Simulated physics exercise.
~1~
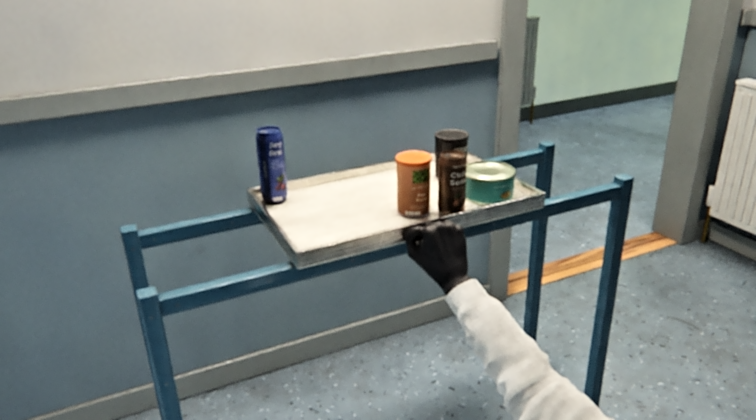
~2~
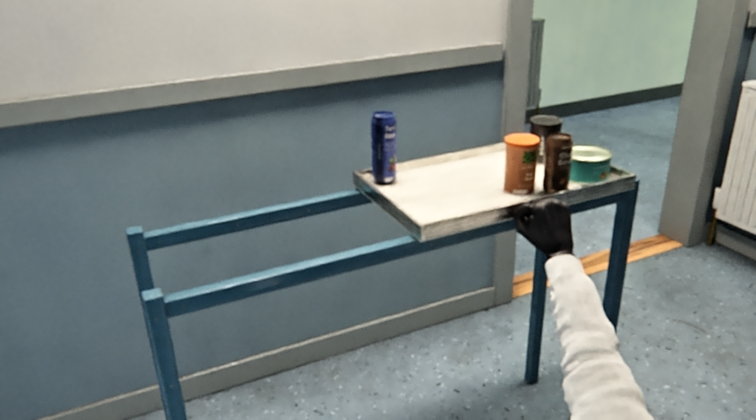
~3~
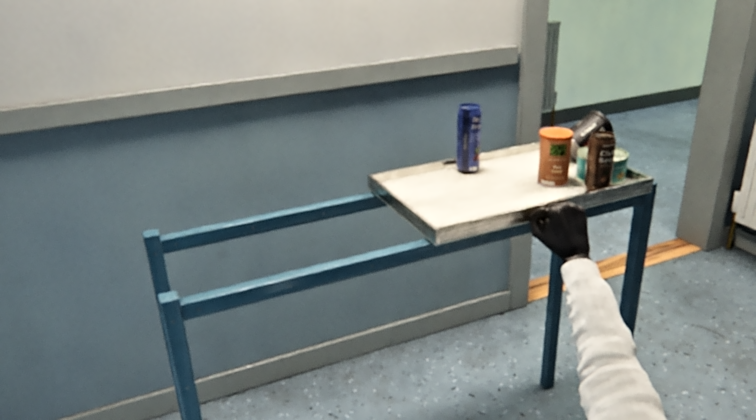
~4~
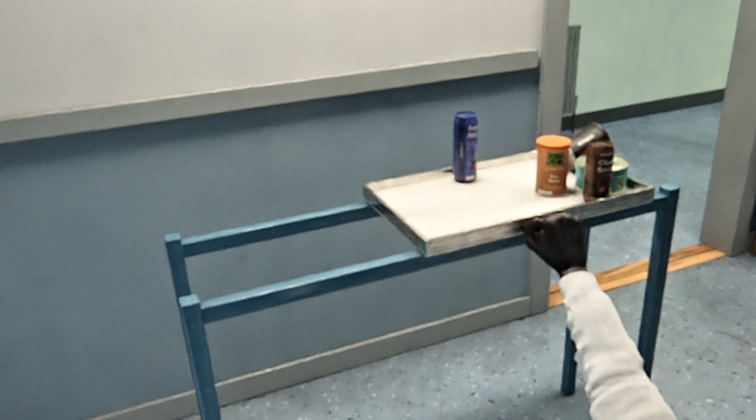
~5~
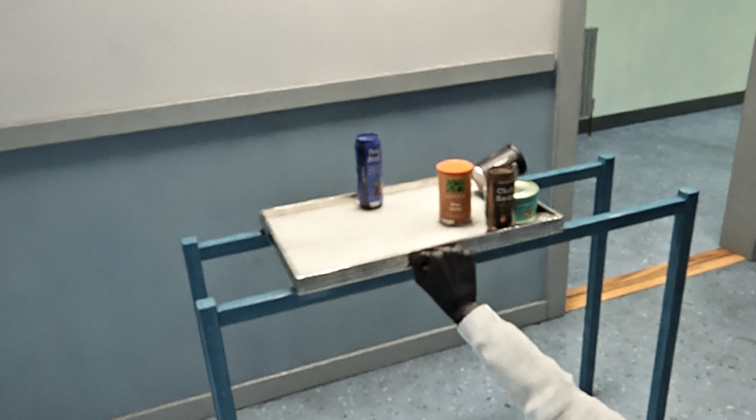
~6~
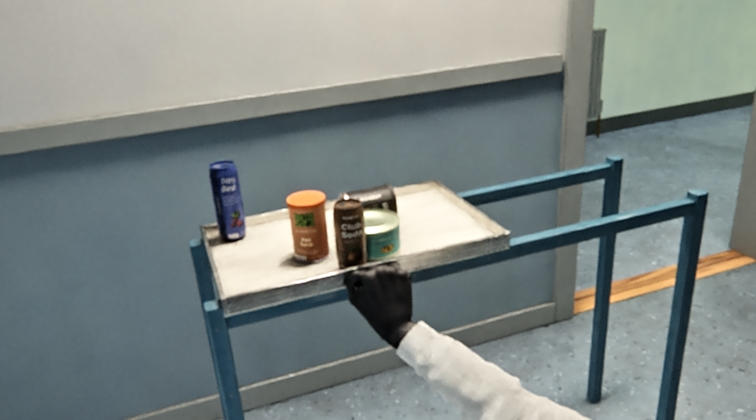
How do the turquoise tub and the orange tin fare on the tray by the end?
Both get shifted from their places on the tray, ending up closer to the blue can's end, with the orange tin still upright.
